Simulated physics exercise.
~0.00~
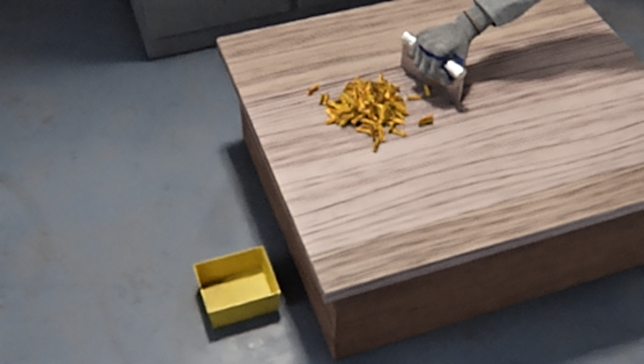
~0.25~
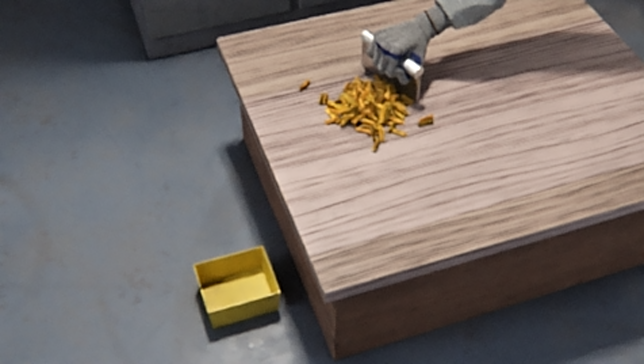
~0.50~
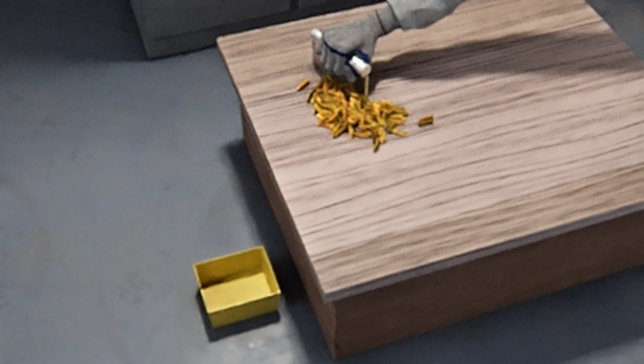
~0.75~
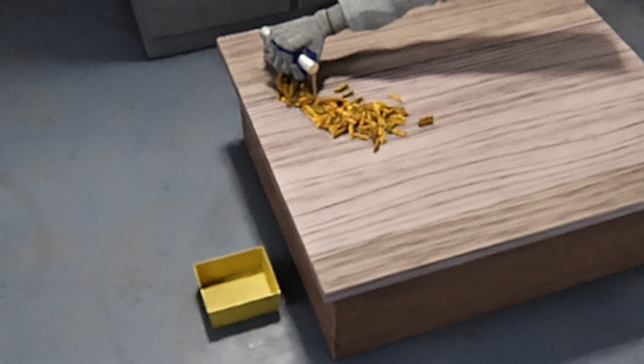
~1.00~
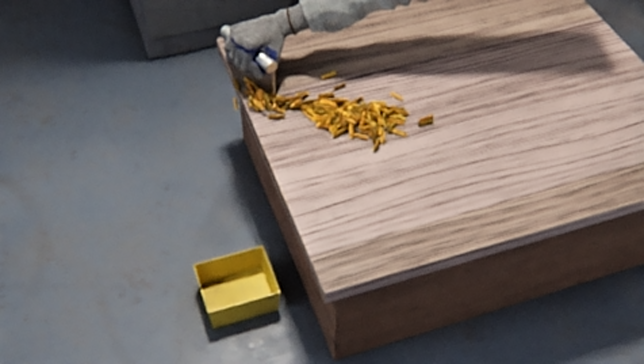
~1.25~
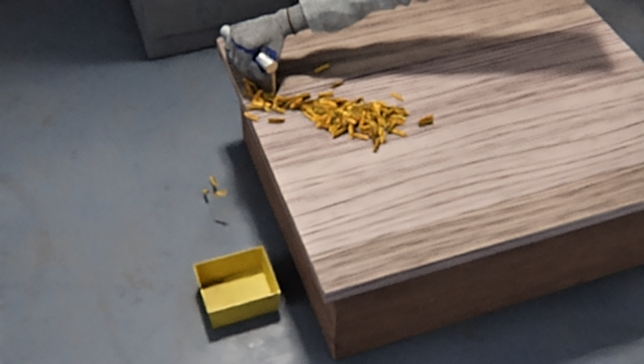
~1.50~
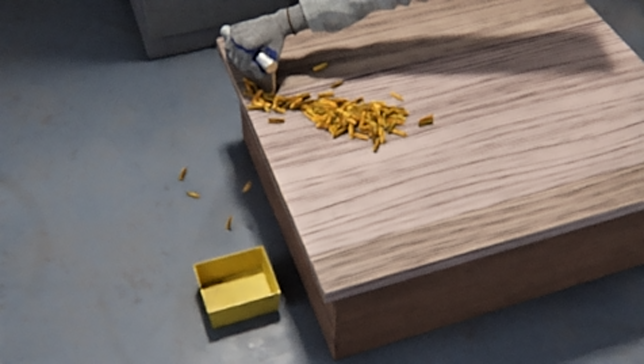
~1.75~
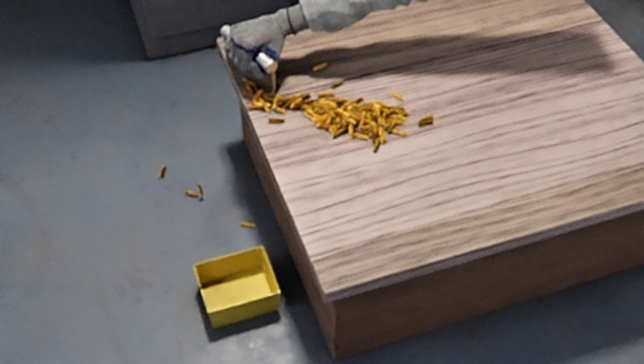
Gloved robotic hand dragging dry pasta left across a wooden tabletop, stopping at the edge as several pieces fall beside a yellow tin.
